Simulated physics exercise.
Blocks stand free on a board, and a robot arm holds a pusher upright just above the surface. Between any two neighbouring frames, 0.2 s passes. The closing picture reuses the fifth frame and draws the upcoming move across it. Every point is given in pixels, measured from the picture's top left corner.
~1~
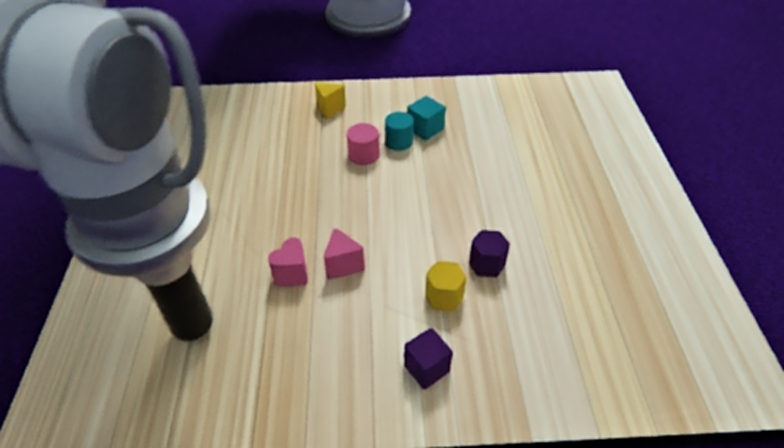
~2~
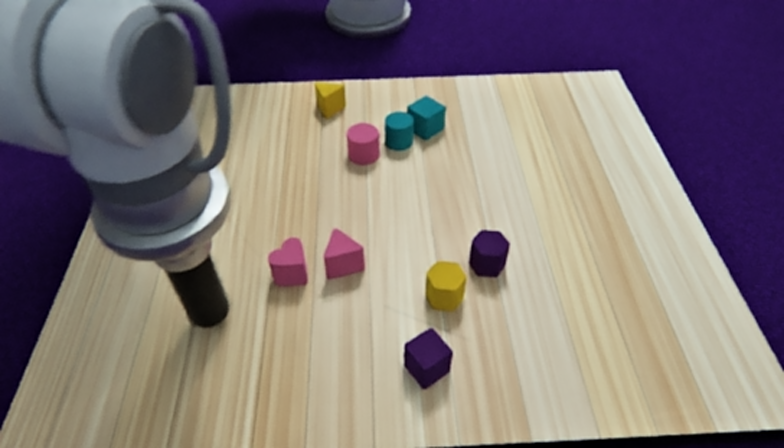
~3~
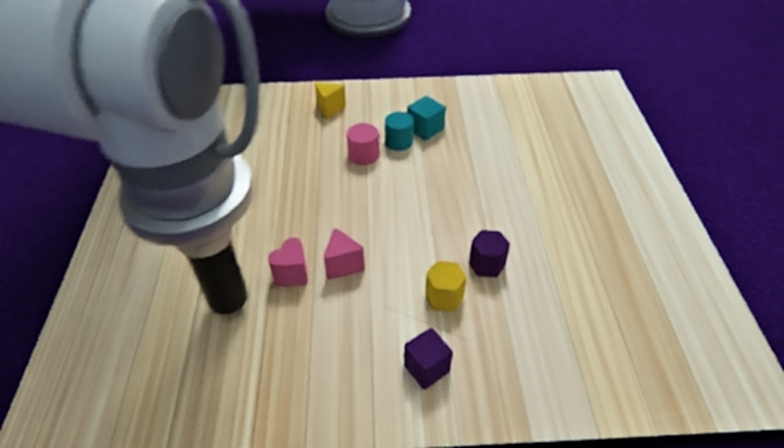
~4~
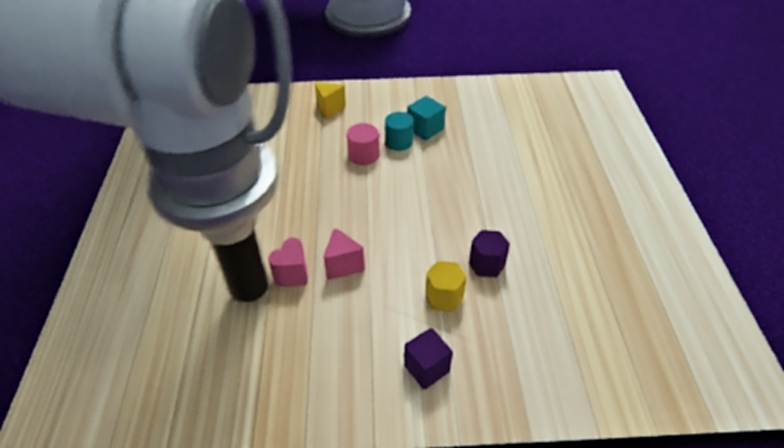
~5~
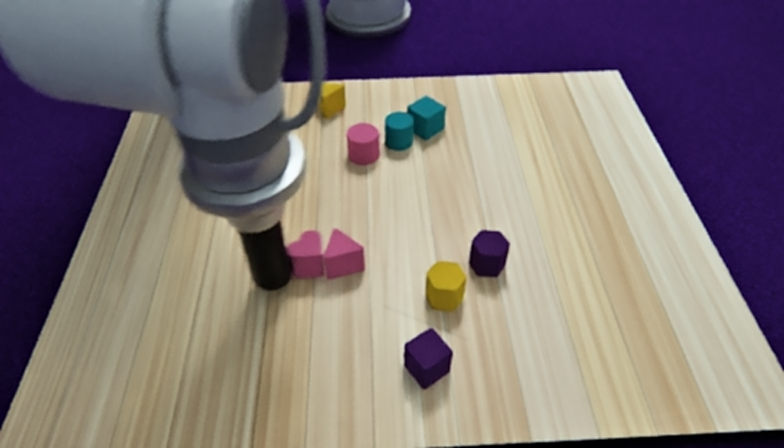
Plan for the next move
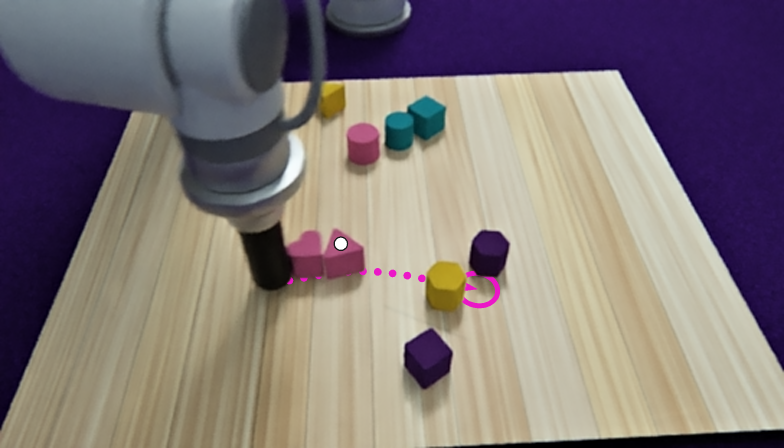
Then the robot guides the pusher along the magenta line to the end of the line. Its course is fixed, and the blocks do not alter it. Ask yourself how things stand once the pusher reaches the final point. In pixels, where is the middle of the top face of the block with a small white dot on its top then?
Just about (435, 215).
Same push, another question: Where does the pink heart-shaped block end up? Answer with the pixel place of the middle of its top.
It sits at (411, 224).
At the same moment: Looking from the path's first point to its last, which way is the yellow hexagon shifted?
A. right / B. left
I'll go with A - right.
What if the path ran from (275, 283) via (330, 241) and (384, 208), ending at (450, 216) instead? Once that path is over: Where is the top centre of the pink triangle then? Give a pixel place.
It is at (372, 243).
The line goes from (275, 283) via (343, 272) and (410, 276), ending at (478, 289); the dot is on the pink triangle.
On the path given first. One third of the way, pusher (342, 264); pink heart-shaped block (372, 231); pink triangle (400, 230), turned 20° anticlockwise.
Two thirds of the way, pusher (411, 268); pink heart-shaped block (411, 224), turned 25° anticlockwise; pink triangle (435, 215), turned 45° anticlockwise.
At the end, pusher (479, 281); pink heart-shaped block (411, 224), turned 25° anticlockwise; pink triangle (435, 215), turned 45° anticlockwise; yellow hexagon (497, 300), turned 70° clockwise; purple hexagon (497, 241), turned 25° anticlockwise.
